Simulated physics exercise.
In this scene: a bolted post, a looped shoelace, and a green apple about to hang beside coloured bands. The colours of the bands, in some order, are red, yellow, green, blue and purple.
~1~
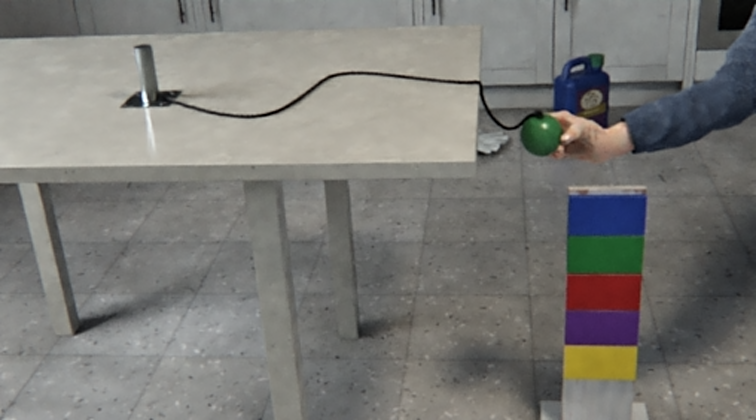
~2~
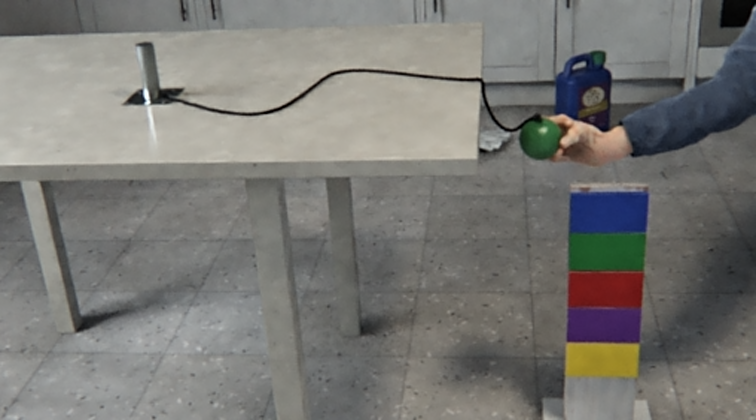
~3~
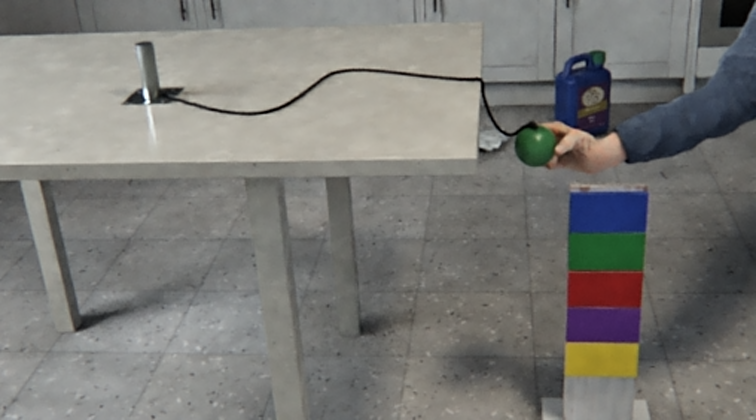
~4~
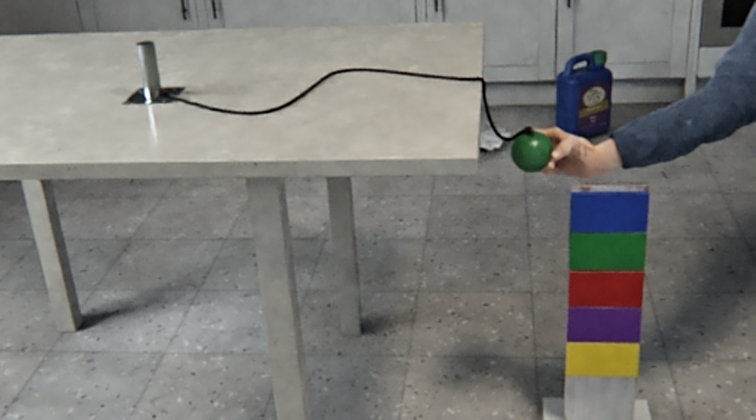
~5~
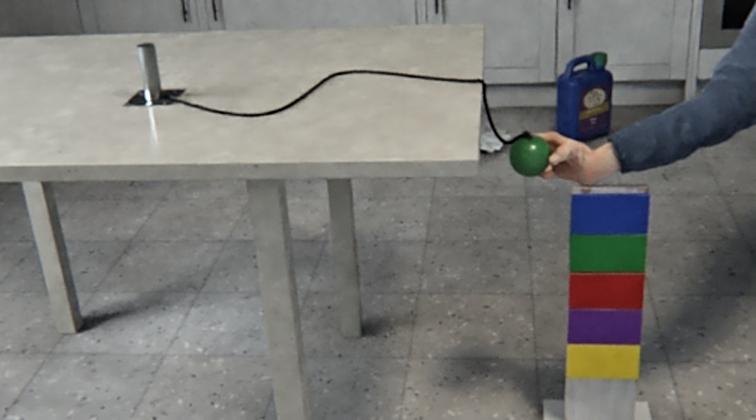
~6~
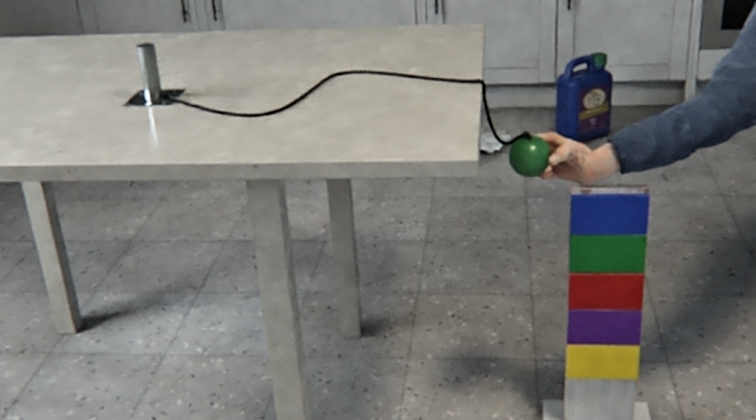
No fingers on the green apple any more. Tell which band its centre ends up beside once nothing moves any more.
Beside the red band.
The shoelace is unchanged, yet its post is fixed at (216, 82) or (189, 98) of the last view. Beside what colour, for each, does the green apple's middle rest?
Answer, in order: Purple, purple.
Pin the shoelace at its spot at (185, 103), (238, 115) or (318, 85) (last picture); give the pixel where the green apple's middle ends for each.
In order: (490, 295), then (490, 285), then (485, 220).
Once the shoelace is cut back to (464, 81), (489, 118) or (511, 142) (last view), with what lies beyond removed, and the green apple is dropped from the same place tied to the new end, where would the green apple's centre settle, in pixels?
Try by try, around (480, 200), (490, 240) and (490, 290).
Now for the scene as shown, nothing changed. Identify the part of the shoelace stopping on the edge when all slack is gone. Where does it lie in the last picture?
Near pixel (386, 73).
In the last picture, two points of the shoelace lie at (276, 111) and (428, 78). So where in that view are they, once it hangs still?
End: (304, 98) and then (484, 150).
A little later, apple near (517, 281); level with red.
Next, apple near (450, 289); level with red.
Later still, apple near (502, 302); level with red.
When it is over, apple near (488, 306); level with red. Its centre hangs level with the red band.
